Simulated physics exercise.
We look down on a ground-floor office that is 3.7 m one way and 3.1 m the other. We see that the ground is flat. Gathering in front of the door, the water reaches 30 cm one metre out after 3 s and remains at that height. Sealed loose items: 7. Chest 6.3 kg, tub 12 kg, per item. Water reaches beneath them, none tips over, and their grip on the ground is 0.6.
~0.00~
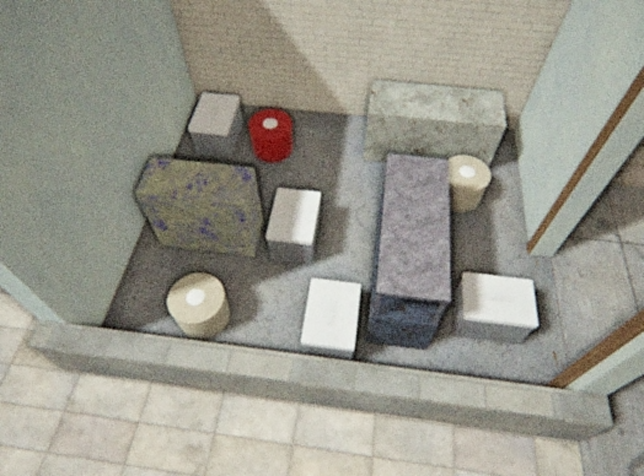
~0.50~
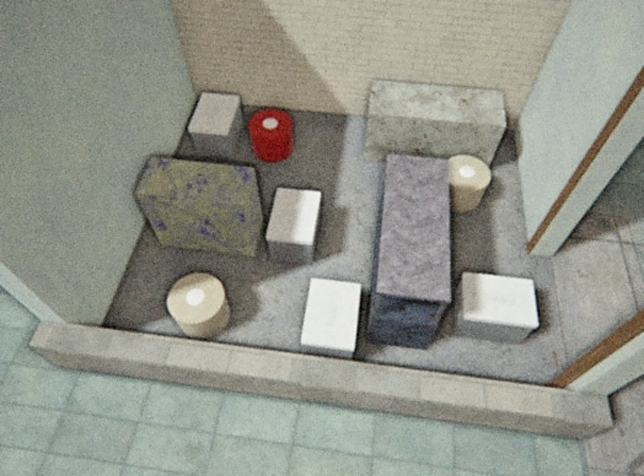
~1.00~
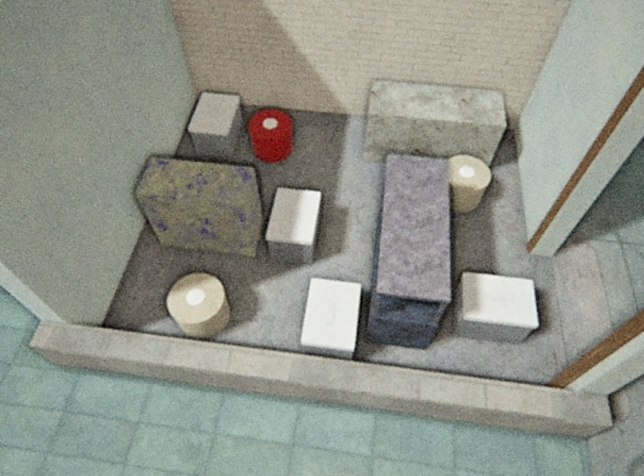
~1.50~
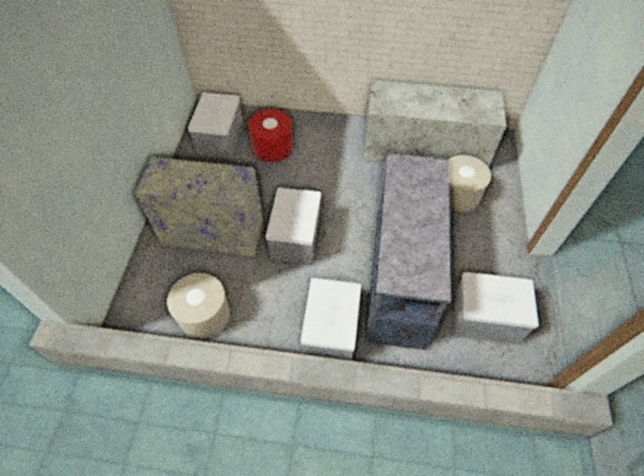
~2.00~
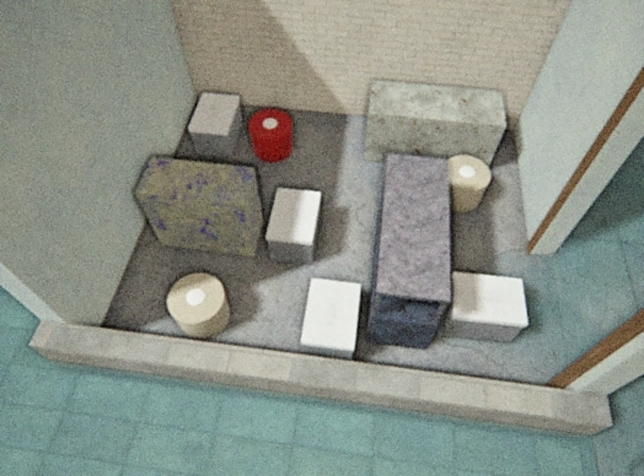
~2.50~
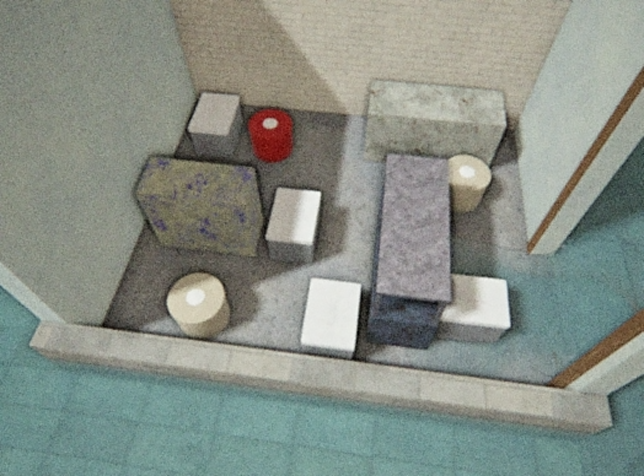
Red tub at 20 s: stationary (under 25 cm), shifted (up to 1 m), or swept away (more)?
It shifts a modest distance.
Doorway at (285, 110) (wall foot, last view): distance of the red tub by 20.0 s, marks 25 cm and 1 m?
Well, the red tub ends up distant in that setup.
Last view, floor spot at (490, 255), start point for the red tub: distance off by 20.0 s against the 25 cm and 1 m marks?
Looks like it is swept a long way.
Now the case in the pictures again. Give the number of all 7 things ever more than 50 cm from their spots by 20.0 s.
My count gives 7.
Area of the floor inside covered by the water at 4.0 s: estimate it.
Wet area: Approx. 5.5 m2.
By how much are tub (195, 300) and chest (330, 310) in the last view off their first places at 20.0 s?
Net displacement, in order: 120 cm; 80 cm.
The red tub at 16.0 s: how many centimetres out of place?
Shift: About 80 cm.
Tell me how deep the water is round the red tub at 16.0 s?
Roughly 23 cm deep.
After 4.0 s the red tub is near (270, 124), 0.0 m from its start, aground; 1 afloat.
After 9.0 s the red tub is near (195, 101), 0.8 m from its start, afloat; 7 afloat.
After 16.0 s the red tub is near (193, 137), 0.8 m from its start, afloat; 7 afloat.
After 20.0 s the red tub is near (209, 90), 0.7 m from its start, afloat; 7 afloat.
